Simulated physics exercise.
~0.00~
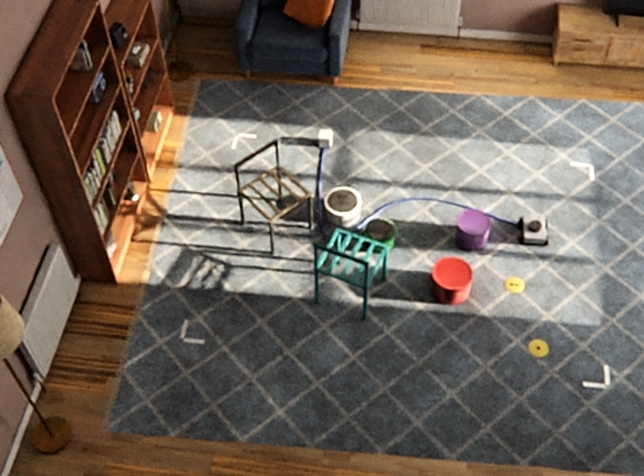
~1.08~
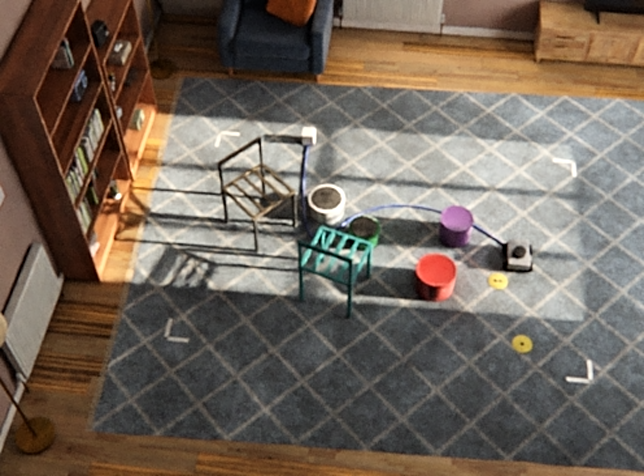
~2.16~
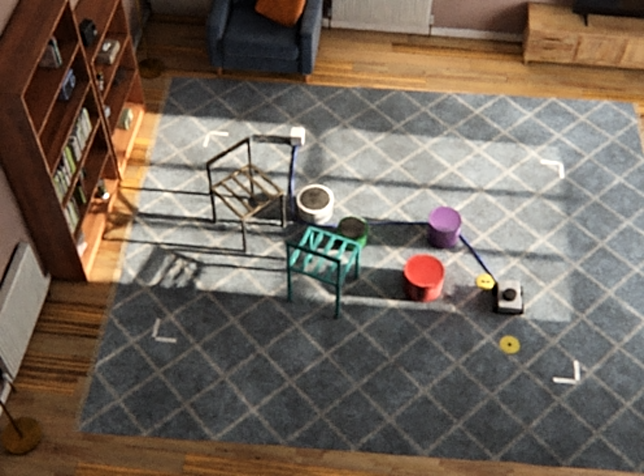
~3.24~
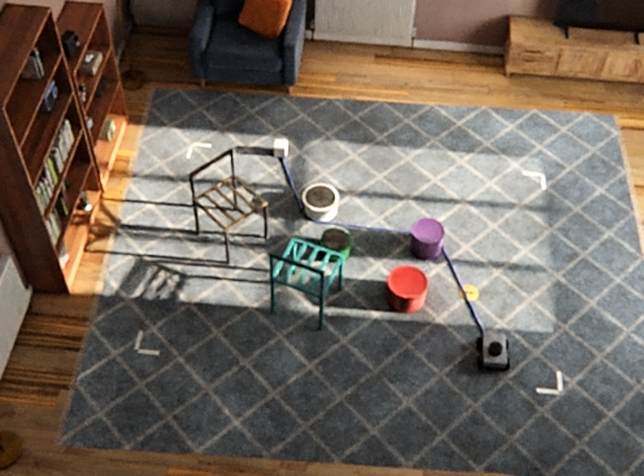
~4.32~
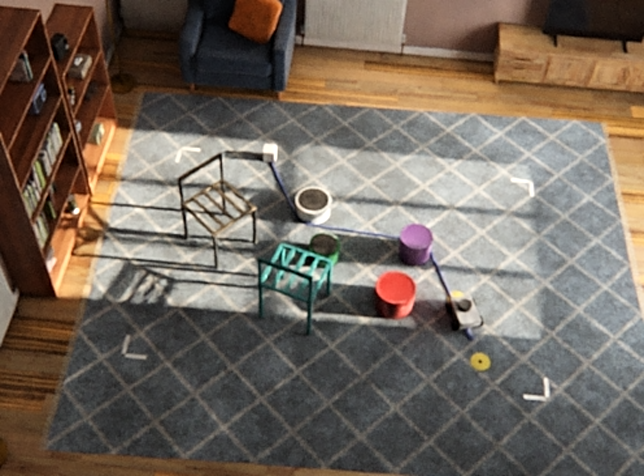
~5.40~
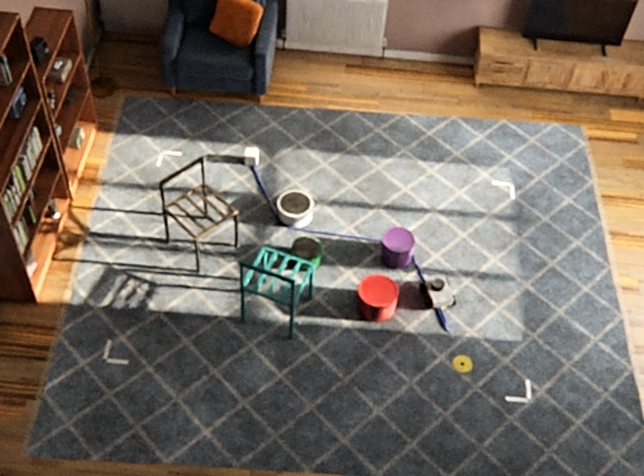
A low cart trailing a blue lead sits at the right side of a patterned rug, beyond a black chair, a teal chair, a white pot, a green pot, a purple bin and a red bucket. It rolls slowly down past the first yellow mark, and the lead pulls straighter, bending around the purple bin. As the cart continues toward the lower right, the white pot shifts slightly. The cart then turns back, moving up and left toward the red bucket. It ends just right of the bucket, the lead still bent at the bin and the chairs standing.
